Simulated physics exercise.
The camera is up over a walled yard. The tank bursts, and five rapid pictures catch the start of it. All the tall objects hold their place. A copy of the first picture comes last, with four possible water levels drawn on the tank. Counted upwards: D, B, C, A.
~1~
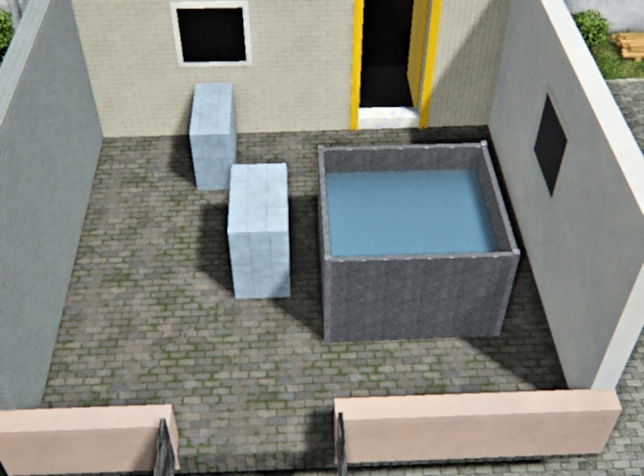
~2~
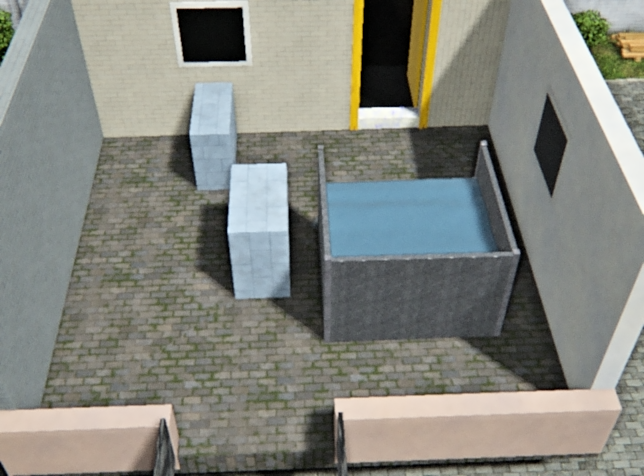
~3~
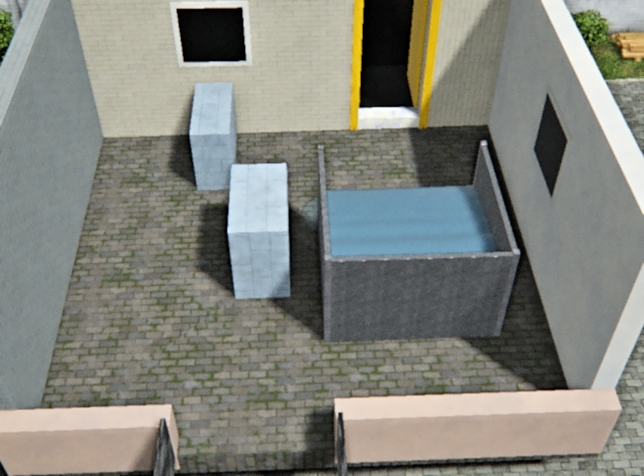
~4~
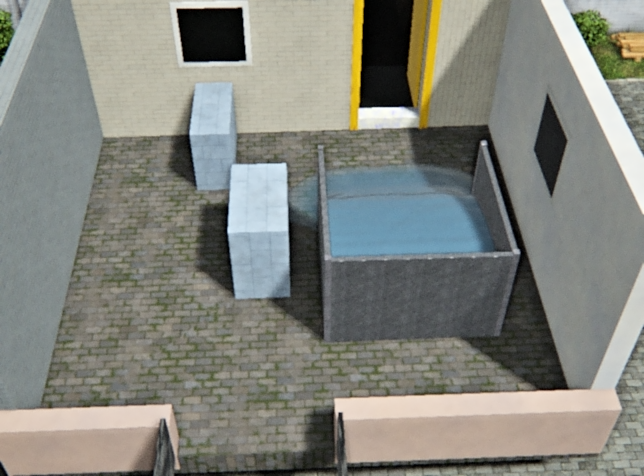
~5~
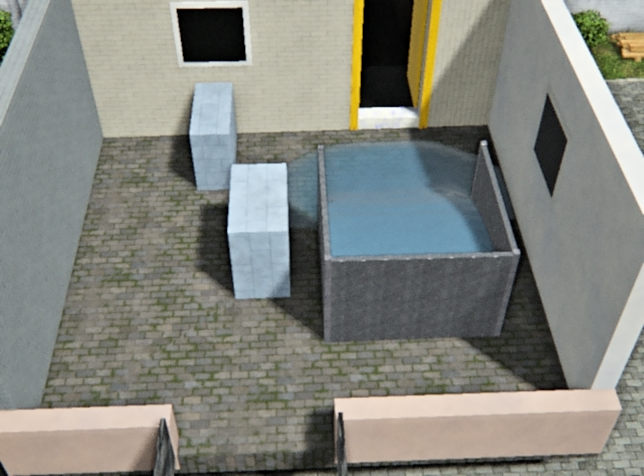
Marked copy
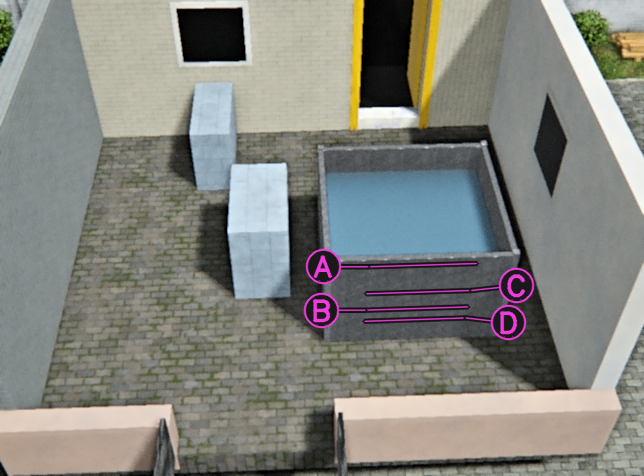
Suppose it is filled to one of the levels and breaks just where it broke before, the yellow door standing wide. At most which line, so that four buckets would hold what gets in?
I would pick line D.
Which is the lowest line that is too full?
That would be B.
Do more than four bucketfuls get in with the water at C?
Yes, that goes wrong.
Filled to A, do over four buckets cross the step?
Yes.
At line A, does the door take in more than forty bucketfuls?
Yes, clearly.
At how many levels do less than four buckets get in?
One.
On the marked copy, A at (422, 265); B at (416, 308); C at (418, 292); D at (415, 319); from the bottom up D, B, C, A.
With A, dozens of bucketfuls pour in.
With B, about 11 bucketfuls get in.
With C, dozens of bucketfuls pour in.
With D, a splash gets over, under a bucket.
